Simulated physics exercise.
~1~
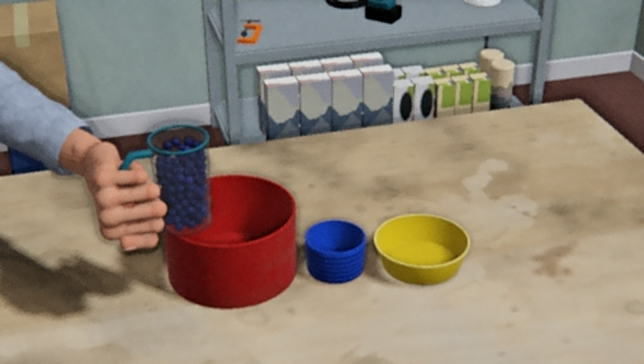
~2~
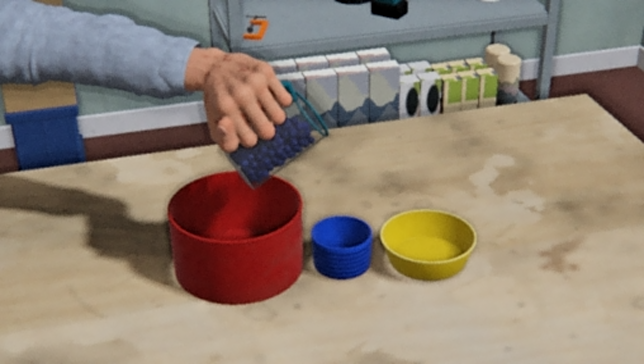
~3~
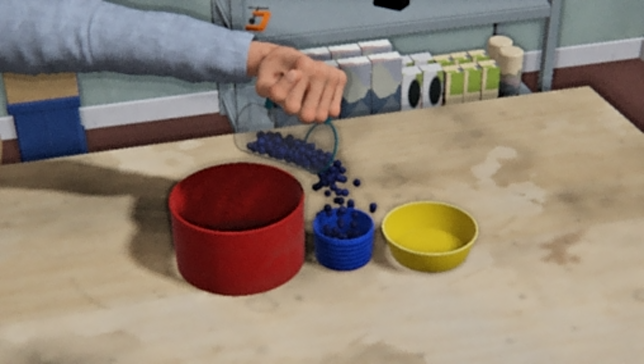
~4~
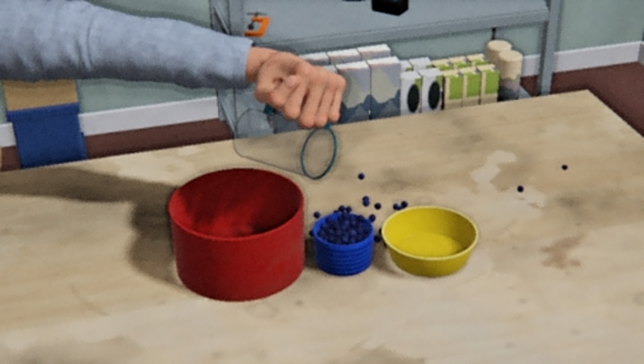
On a wooden tabletop, a hand tipping a clear cup of blueberries into a small blue dish, some scattering across the table.
